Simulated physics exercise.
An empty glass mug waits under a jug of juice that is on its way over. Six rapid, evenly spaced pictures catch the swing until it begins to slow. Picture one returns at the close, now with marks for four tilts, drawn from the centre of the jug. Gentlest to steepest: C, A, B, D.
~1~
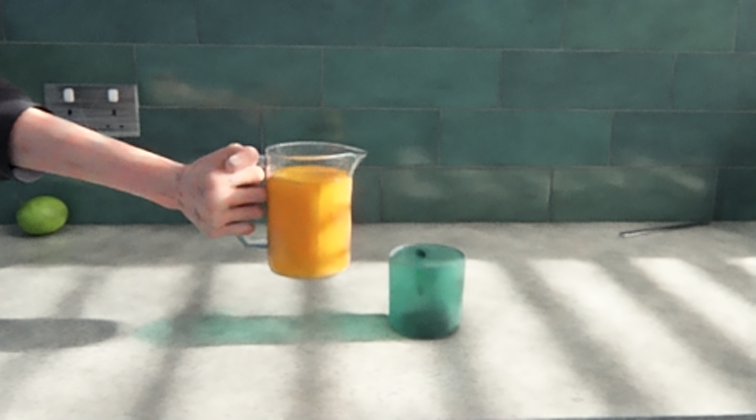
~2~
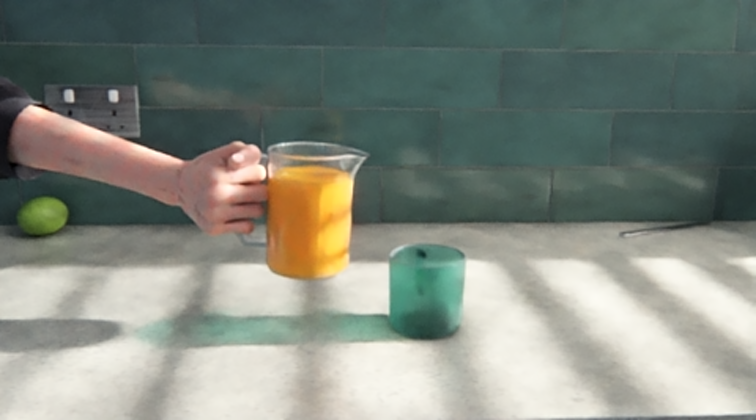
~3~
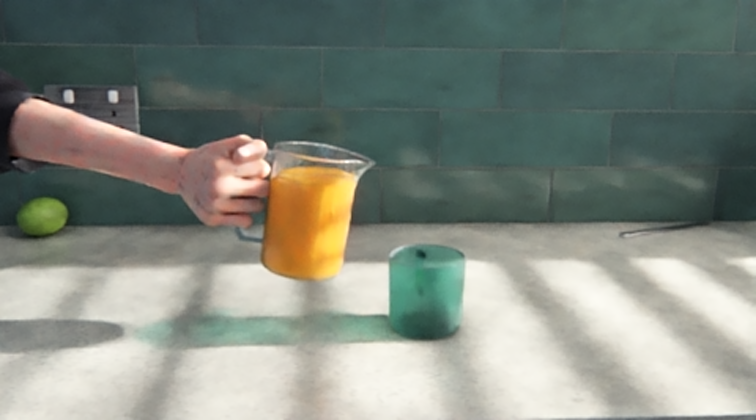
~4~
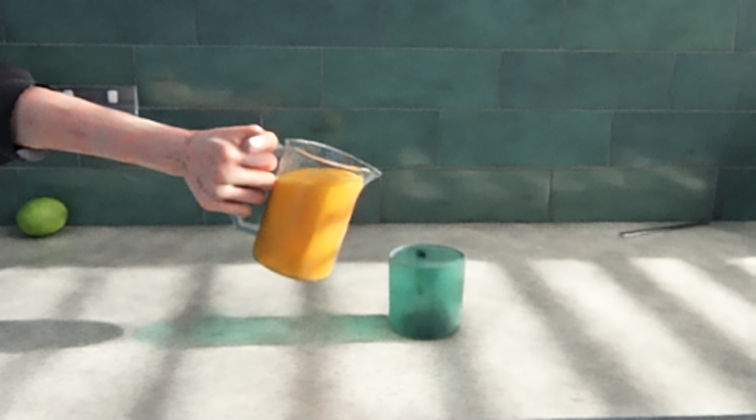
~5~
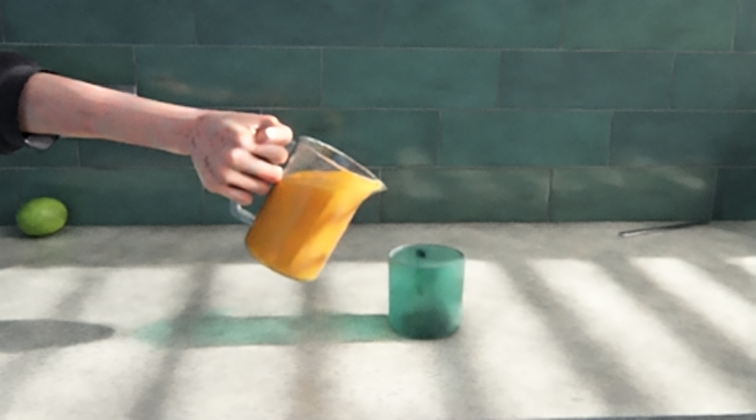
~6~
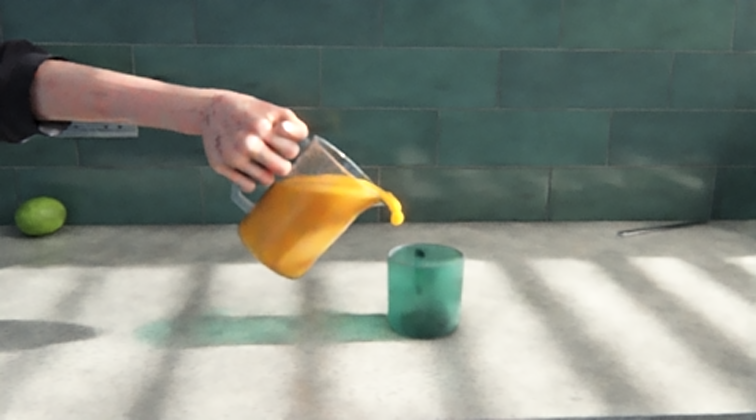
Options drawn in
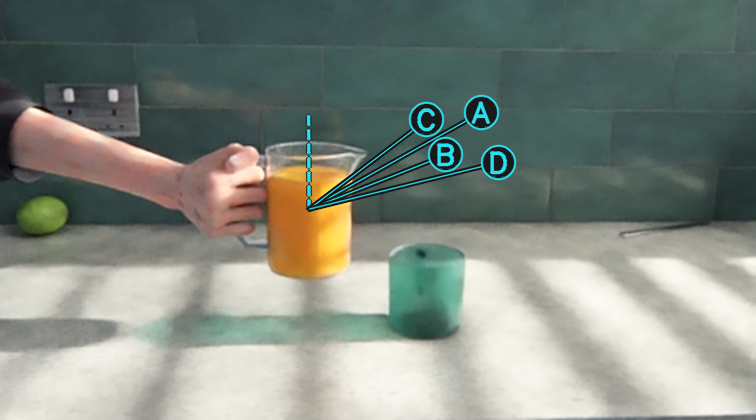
A hand reaching in from the left holds a clear glass jug of orange juice above a pale, sun-striped counter, seen from the front by a still camera against green tiles. An empty teal glass stands to the right, with a green lime at far left near a wall socket. The hand tilts the jug rightward, slowly then further, until juice slips over its lip.
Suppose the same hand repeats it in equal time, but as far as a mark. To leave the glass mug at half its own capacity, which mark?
The best tilt is A.
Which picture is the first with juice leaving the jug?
Picture 6.
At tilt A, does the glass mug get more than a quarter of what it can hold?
Yes.
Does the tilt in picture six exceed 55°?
No, it does not.
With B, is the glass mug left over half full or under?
Over.
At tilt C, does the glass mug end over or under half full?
Under.
In cyan, A at (466, 120); B at (429, 161); C at (413, 130); D at (482, 166).
For tilt A, the glass mug ends with about 50 % of what it can hold.
For tilt B, the glass mug ends with about 72 % of what it can hold.
For tilt C, the glass mug ends with about 33 % of what it can hold.
For tilt D, the glass mug ends with about 90 % of what it can hold; 4 % of the juice is spilt.
